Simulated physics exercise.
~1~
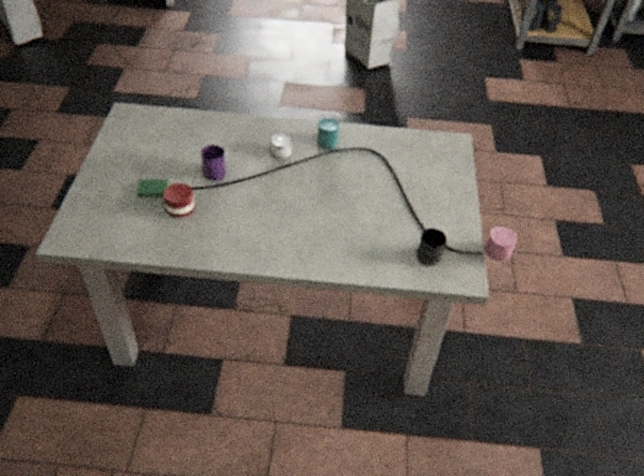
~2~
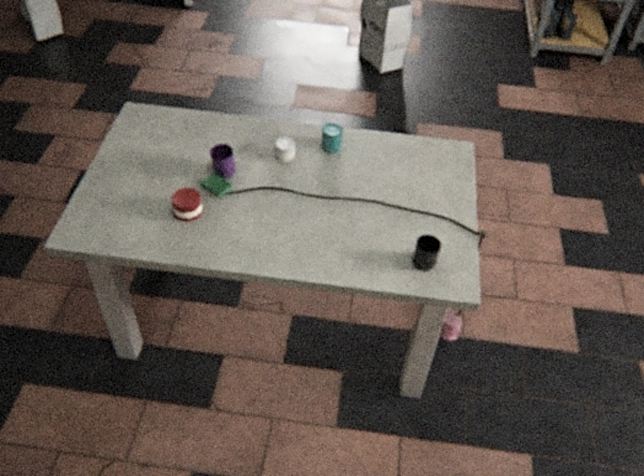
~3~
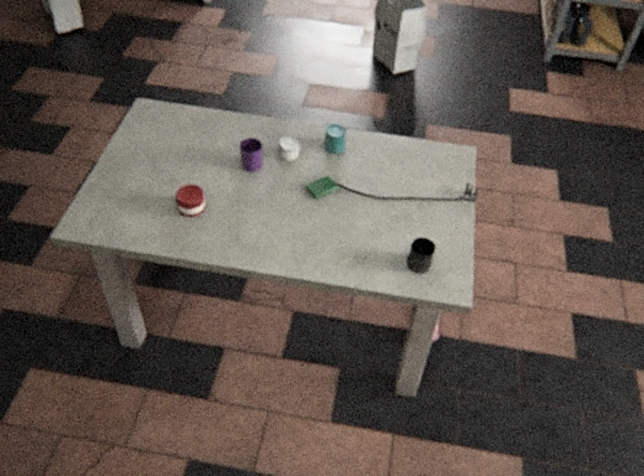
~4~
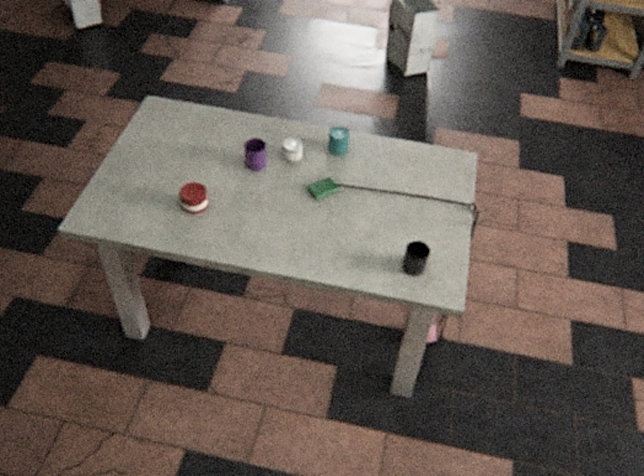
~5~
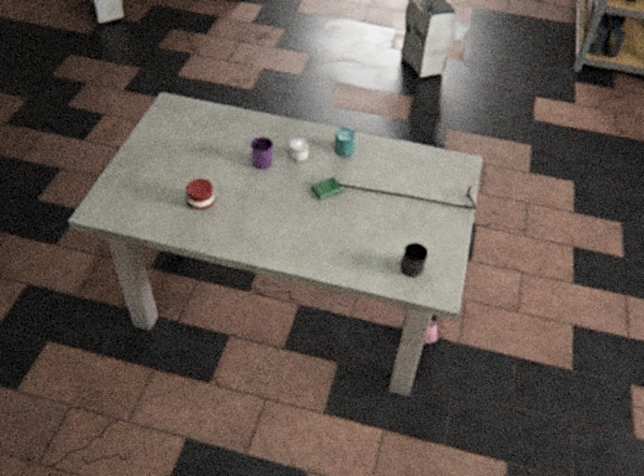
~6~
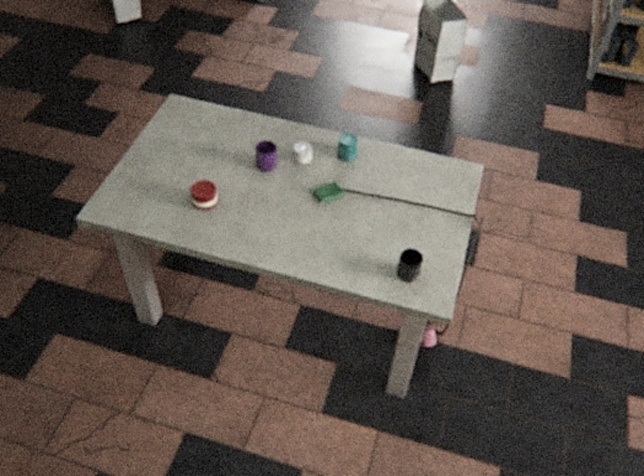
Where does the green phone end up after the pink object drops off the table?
It ends up resting on the tabletop, to the right of where it began, with the cable running from it to the right edge.
In this clip, a pink object tied by a dark cable to a green phone drops off the right edge of a table, dragging the phone rightward as a purple mug also shifts right. The phone stops on the tabletop, with the cable stretched to the edge.
